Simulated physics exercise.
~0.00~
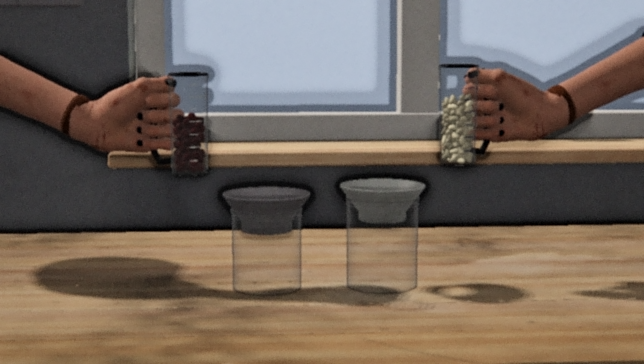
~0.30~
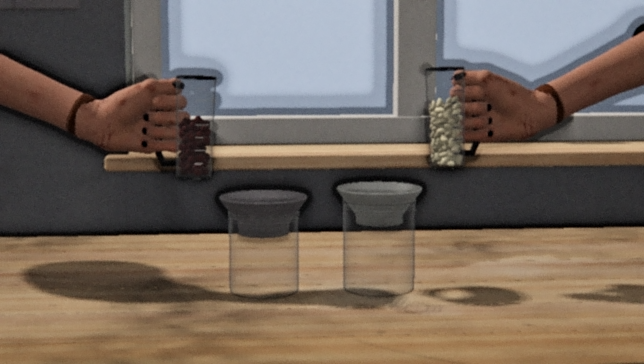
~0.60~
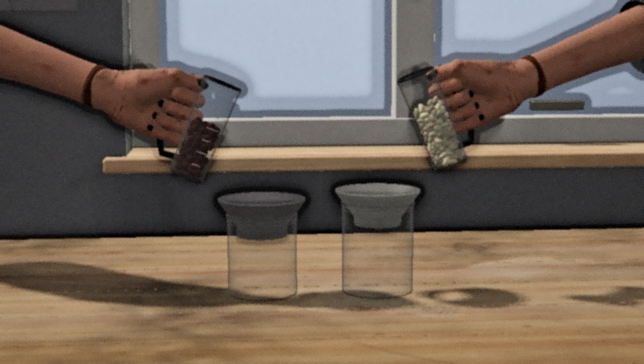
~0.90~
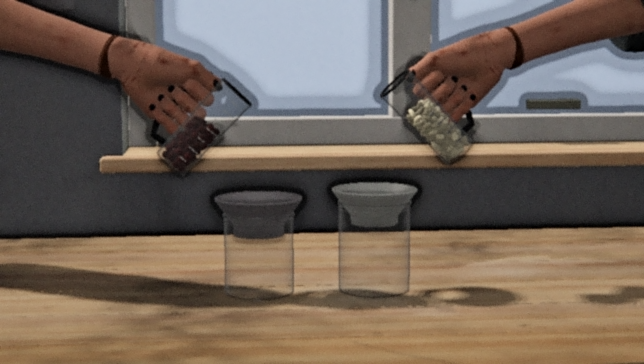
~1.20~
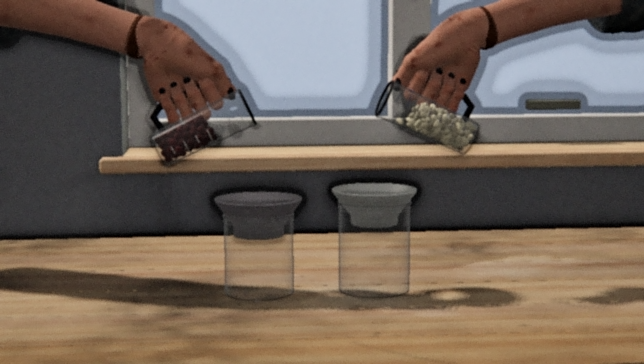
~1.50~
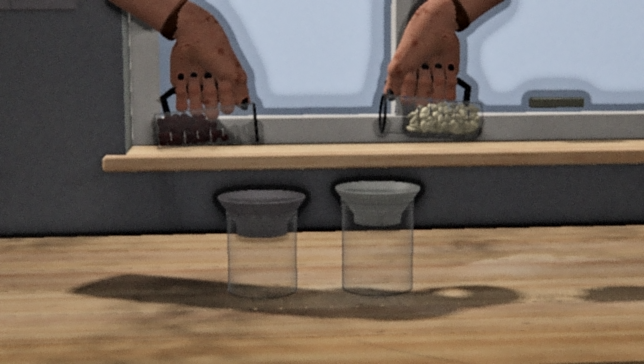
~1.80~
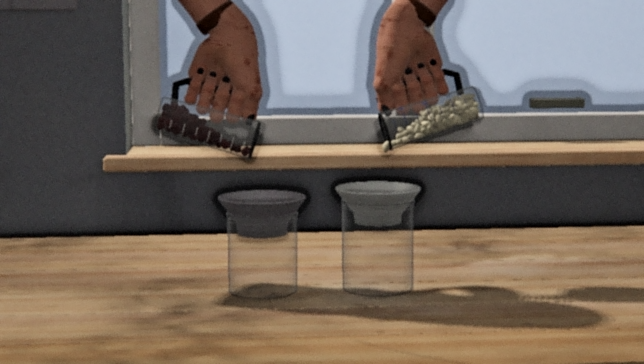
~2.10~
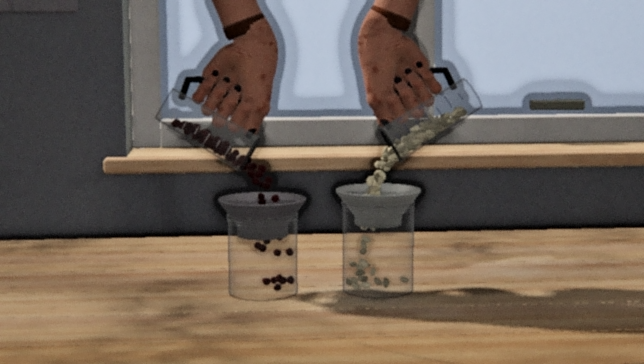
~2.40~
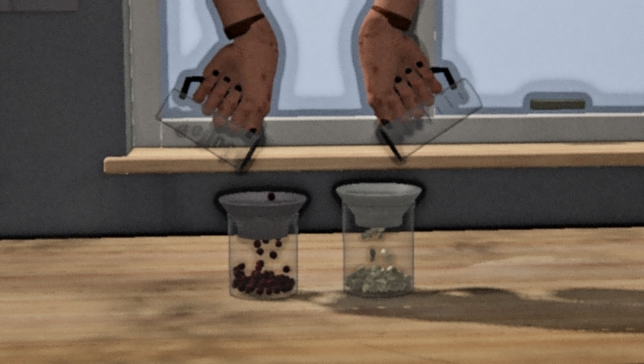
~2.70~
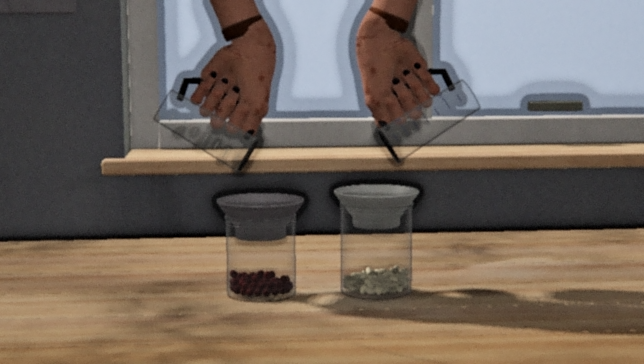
Two hands tipped clear cups over a pair of funnels set in jars on a wooden table, pouring dark red pieces on the left and pale ones on the right, until both cups were empty and everything lay at the bottom of the jars.
